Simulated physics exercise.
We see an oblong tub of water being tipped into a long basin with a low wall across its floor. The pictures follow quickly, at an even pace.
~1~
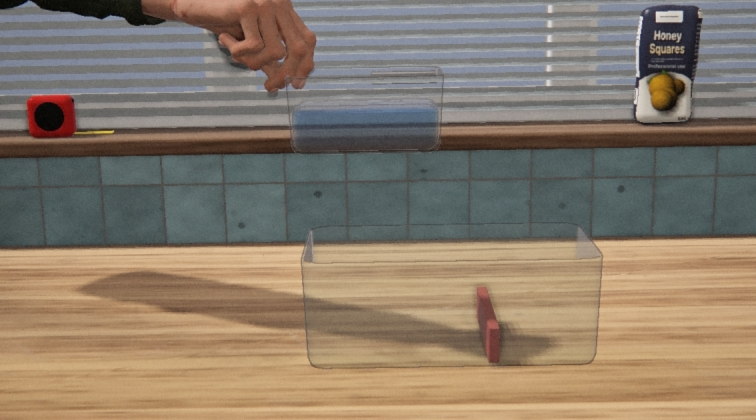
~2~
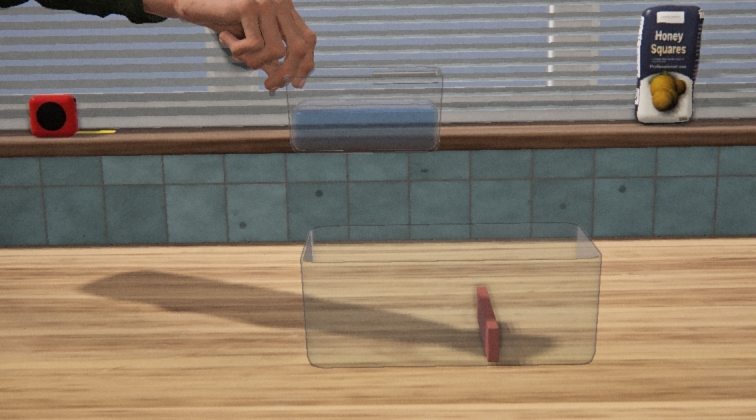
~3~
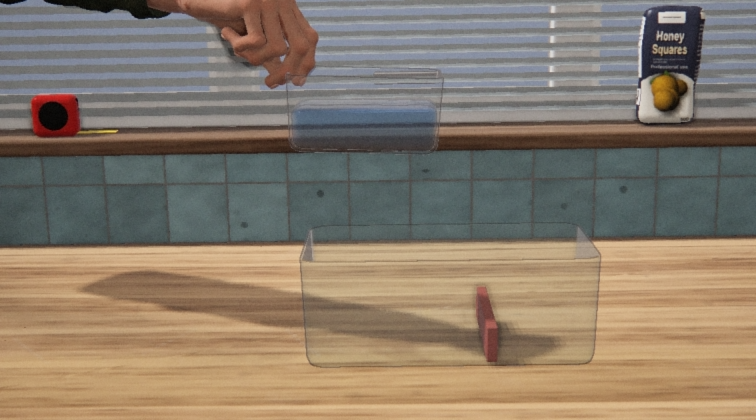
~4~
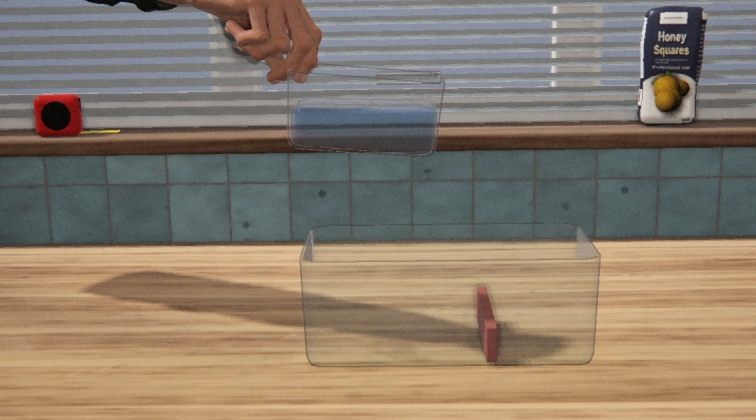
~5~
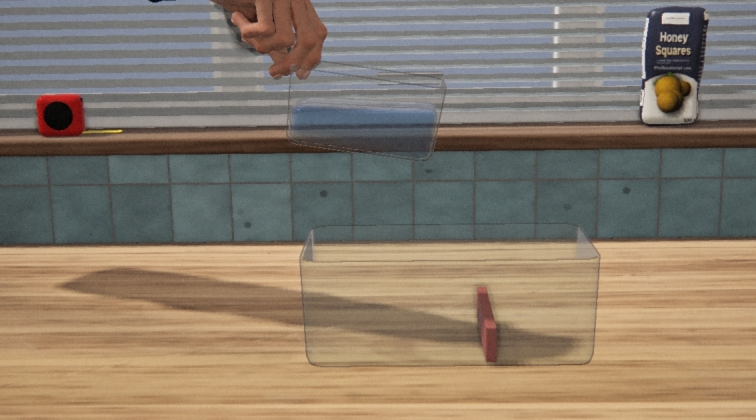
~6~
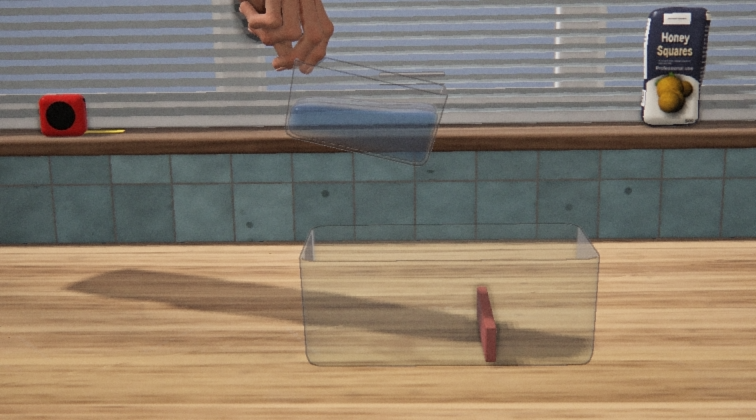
A hand gradually tilting a clear tub of blue water rightward above a long transparent basin with a low red wall inside.
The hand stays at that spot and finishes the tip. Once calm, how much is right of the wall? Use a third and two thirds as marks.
The share right of the wall is from a third to two thirds.
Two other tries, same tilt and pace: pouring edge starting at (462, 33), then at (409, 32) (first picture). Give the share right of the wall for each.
The first gives 55 %, the second 20 %.
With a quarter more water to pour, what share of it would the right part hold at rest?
It comes to 50 per cent or so.
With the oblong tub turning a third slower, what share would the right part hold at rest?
Roughly 55 in a hundred.
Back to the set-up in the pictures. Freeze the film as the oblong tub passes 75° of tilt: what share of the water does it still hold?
Roughly 50 in a hundred.
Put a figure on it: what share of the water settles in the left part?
Close to 55 per cent.
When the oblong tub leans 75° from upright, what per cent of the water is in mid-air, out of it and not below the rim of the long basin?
Near 45 %.
A moment on, the oblong tub is tipped on its side and 48 per cent is still to pour, 3 is left of the wall and 5 right of it.
Next, the oblong tub is tipped right over and 11 per cent is still to pour, 33 is left of the wall and 48 right of it.
Then the oblong tub is tipped right over and 0 per cent is still to pour, 53 is left of the wall and 44 right of it.
Later the oblong tub is tipped right over and 0 per cent is still to pour, 55 is left of the wall and 44 right of it.
At rest 55 per cent lies left of the wall, 44 right of it and 1 outside.
